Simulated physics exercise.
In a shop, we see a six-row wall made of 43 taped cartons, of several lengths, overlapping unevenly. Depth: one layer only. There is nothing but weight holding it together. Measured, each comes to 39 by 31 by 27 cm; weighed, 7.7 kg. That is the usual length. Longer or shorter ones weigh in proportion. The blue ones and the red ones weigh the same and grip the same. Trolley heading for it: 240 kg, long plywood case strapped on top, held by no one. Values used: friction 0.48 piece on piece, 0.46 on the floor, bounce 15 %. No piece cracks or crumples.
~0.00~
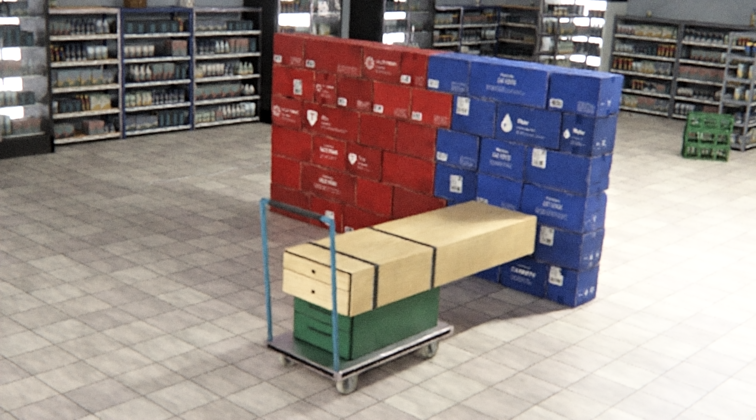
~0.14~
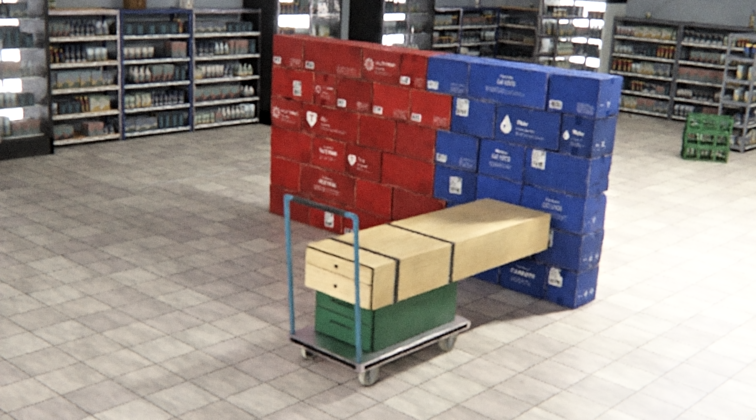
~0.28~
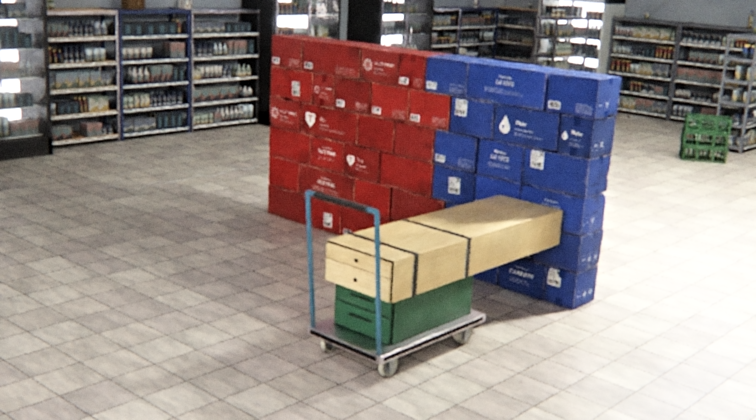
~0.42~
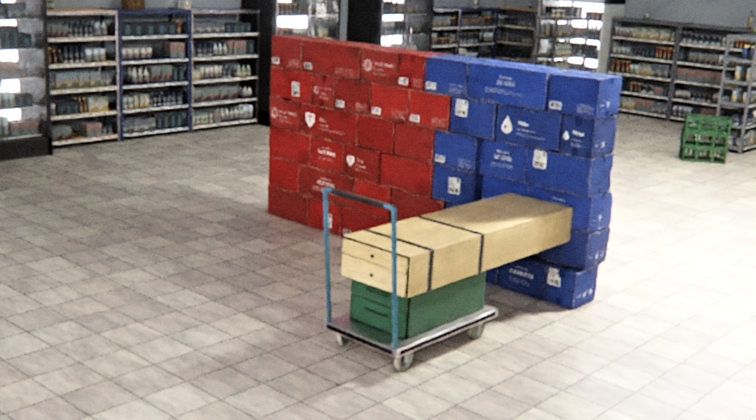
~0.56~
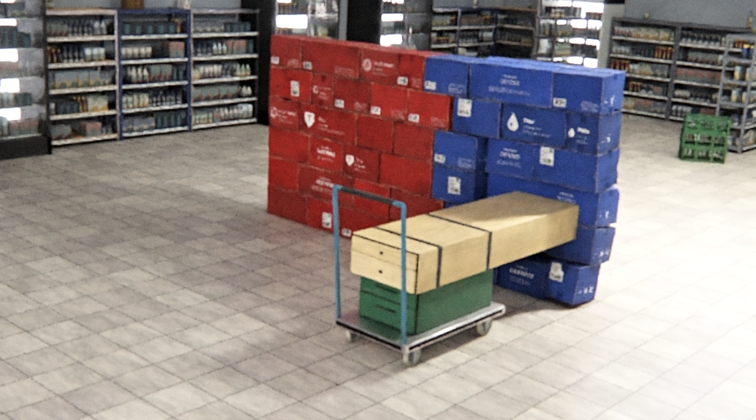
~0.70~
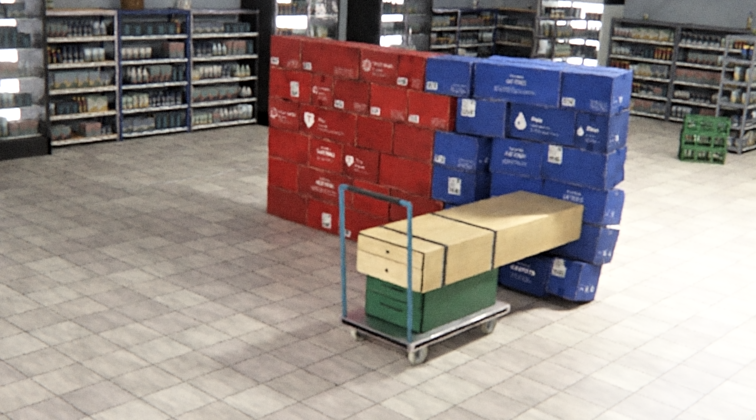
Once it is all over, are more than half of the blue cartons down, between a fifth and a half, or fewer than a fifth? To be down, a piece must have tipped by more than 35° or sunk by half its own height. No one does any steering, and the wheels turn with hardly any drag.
Of the blue cartons, more than half end down.
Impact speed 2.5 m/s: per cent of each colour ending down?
Down at the end: Red 0 per cent, blue 60 per cent.
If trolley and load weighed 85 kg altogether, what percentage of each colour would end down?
You'd get red 0 and blue 0 percent.
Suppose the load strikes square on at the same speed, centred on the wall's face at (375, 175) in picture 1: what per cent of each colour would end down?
Red 0 %, blue 0 %.
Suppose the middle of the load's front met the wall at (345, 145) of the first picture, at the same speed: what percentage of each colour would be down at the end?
Then red would be 60 per cent down and blue 0 per cent.
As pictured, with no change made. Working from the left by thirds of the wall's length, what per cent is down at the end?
Left 0 %, middle 10 %, right 90 %.
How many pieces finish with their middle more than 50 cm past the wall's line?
I'd put it near 12.
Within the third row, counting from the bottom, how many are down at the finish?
2.
By 1.24 s, load 36 cm past the wall's line, still rolling; 6 of the 18 blue cartons down (6 of 43 in all colours); top blue carton tilted 8°.
By 1.86 s, load 44 cm past the wall's line, still rolling; 14 of the 18 blue cartons down (14 of 43 in all colours); top blue carton on its side.
When it is over (3.2 s), load 44 cm past the wall's line, stopped; 14 of the 18 blue cartons down (14 of 43 in all colours); top blue carton 1.35 m lower; top red carton unmoved. That is 78 per cent. In pixels of the last frame, middles, top blue carton near (545, 207), top red carton near (423, 71).
